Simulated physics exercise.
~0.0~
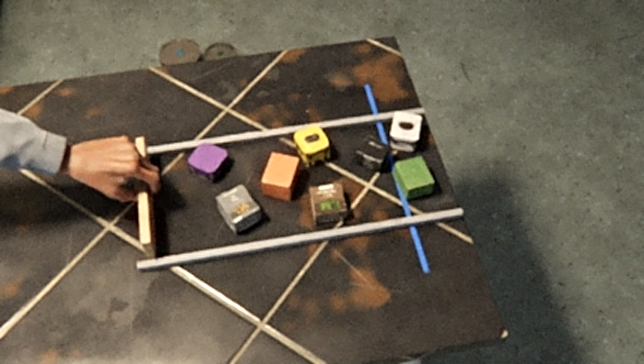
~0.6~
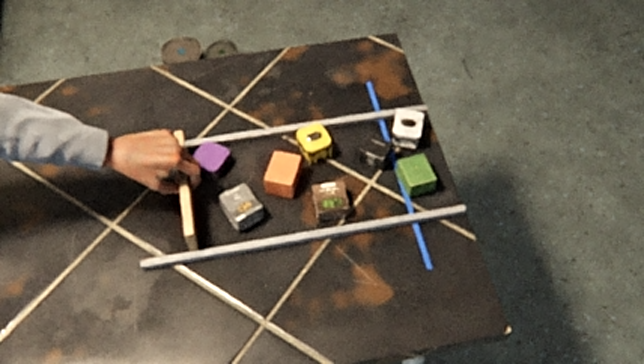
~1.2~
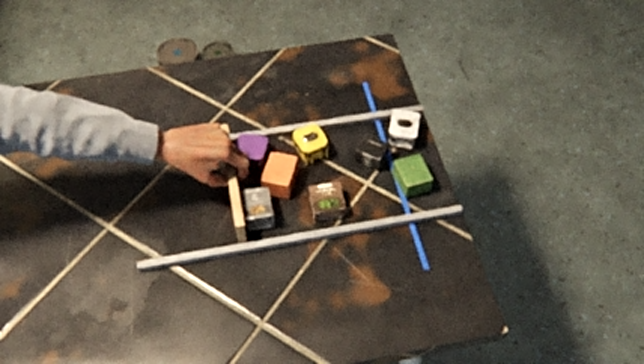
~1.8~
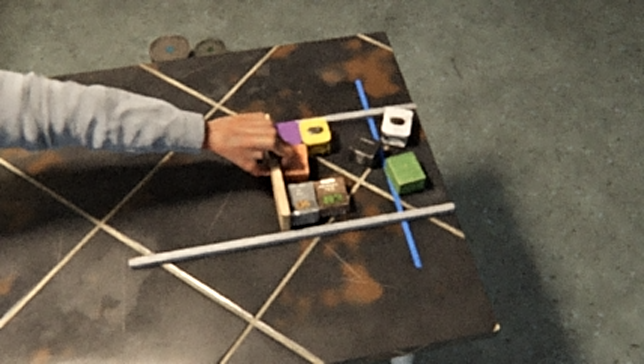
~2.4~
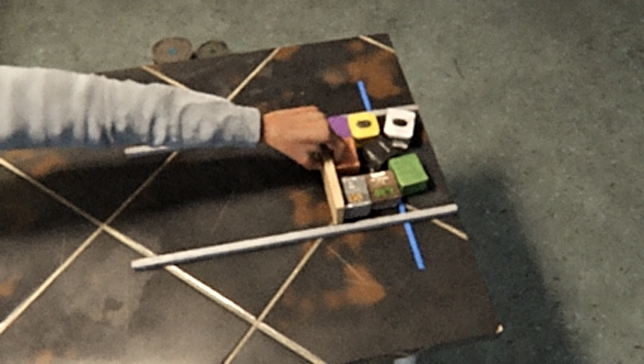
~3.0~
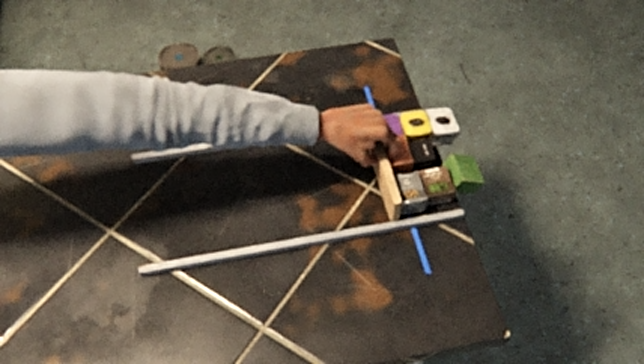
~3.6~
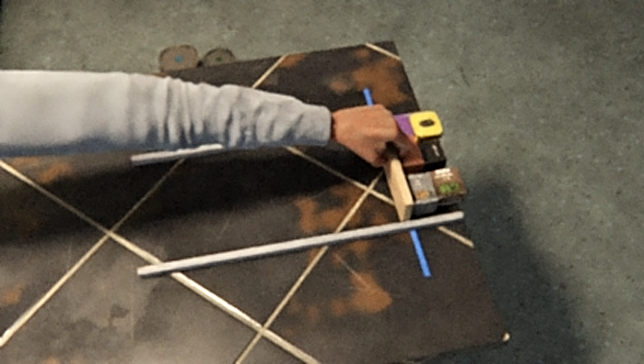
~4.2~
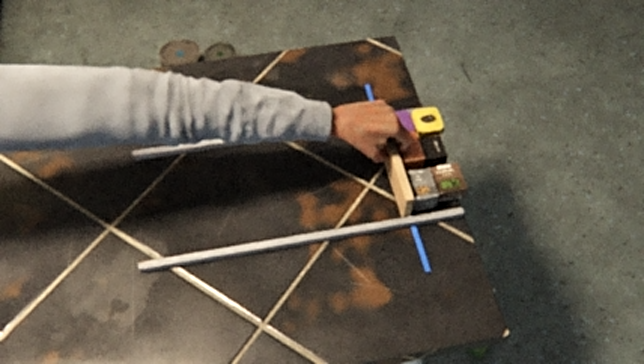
A hand pushes an upright wooden board rightward between two pale rails, gathering a loose cluster of small coloured blocks and shoving it past a blue tape line, until the green and white ones drop off the table's edge and the rest stay perched there against the board.
